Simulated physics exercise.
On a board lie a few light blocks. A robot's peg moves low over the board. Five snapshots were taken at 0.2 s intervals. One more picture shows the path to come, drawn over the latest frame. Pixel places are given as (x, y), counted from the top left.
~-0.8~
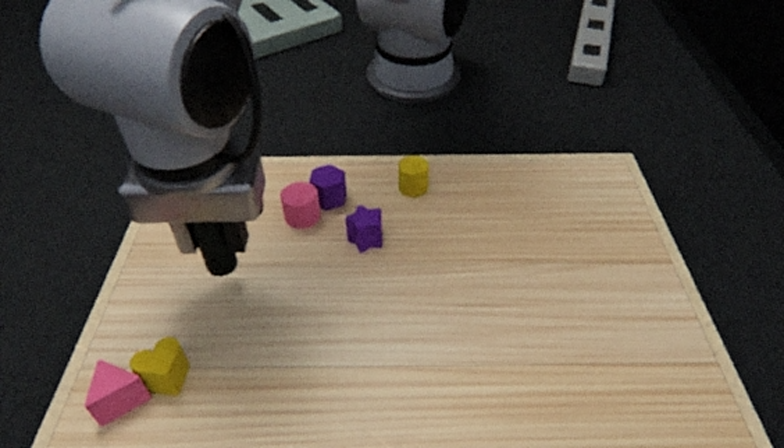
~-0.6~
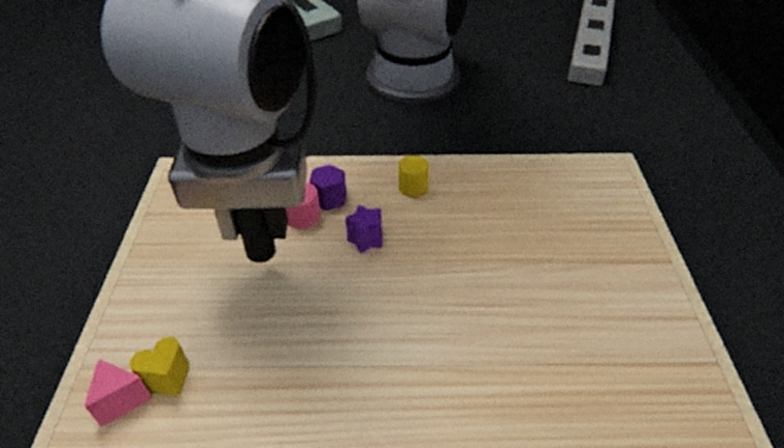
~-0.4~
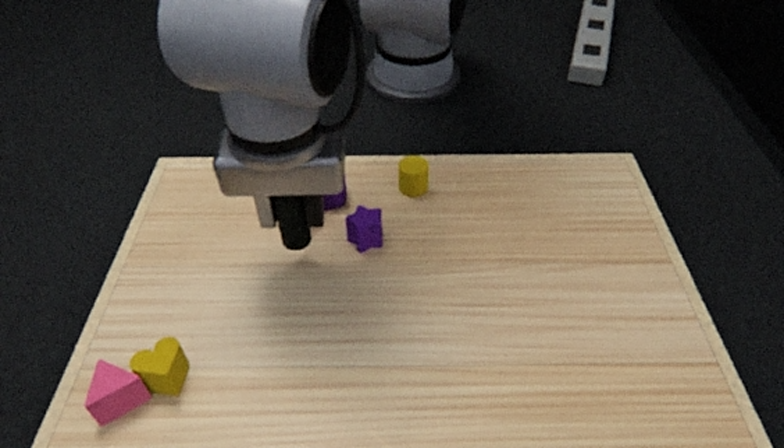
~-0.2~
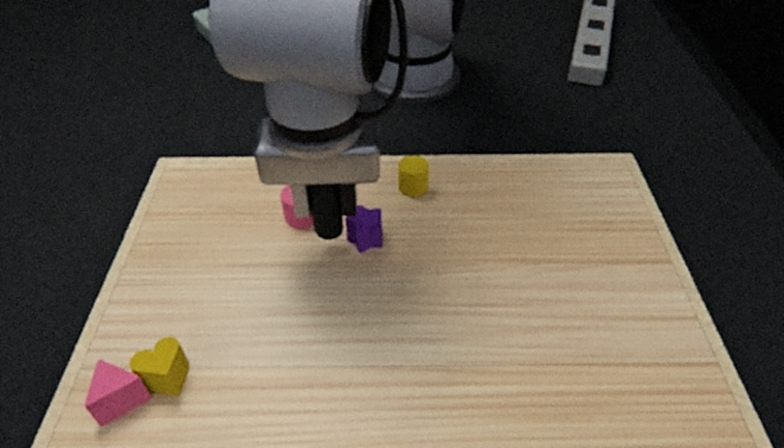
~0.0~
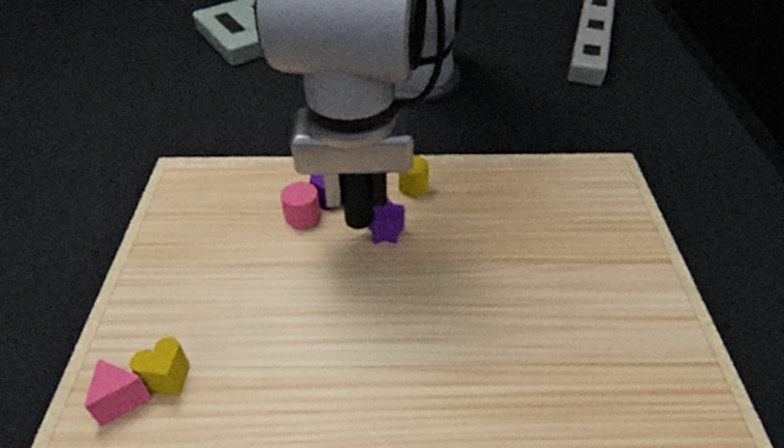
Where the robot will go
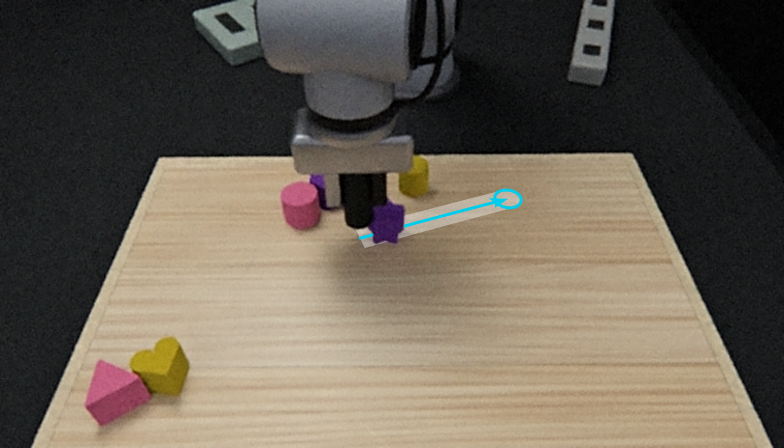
On a wooden board, a robot arm's peg moves right and nudges a purple star rightward.
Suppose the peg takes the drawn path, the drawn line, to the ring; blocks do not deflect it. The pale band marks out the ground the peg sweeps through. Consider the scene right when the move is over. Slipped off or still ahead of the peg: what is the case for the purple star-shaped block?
I think it holds its spot in front.
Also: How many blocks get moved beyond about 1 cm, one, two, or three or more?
My count: 1.
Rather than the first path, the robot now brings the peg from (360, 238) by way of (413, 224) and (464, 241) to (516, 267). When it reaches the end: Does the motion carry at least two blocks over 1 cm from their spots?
No, it doesn't check out.
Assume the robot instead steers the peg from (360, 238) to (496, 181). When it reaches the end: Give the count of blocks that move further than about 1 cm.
It should be one, as far as I can tell.
The drawn path runs in a line from (360, 238) to (508, 199).
What follows on the original path. One third of the way, peg (412, 207); purple star-shaped block (438, 196).
Two thirds of the way, peg (463, 194); purple star-shaped block (489, 183).
At the end, peg (511, 181); purple star-shaped block (537, 172); yellow disc not moved.
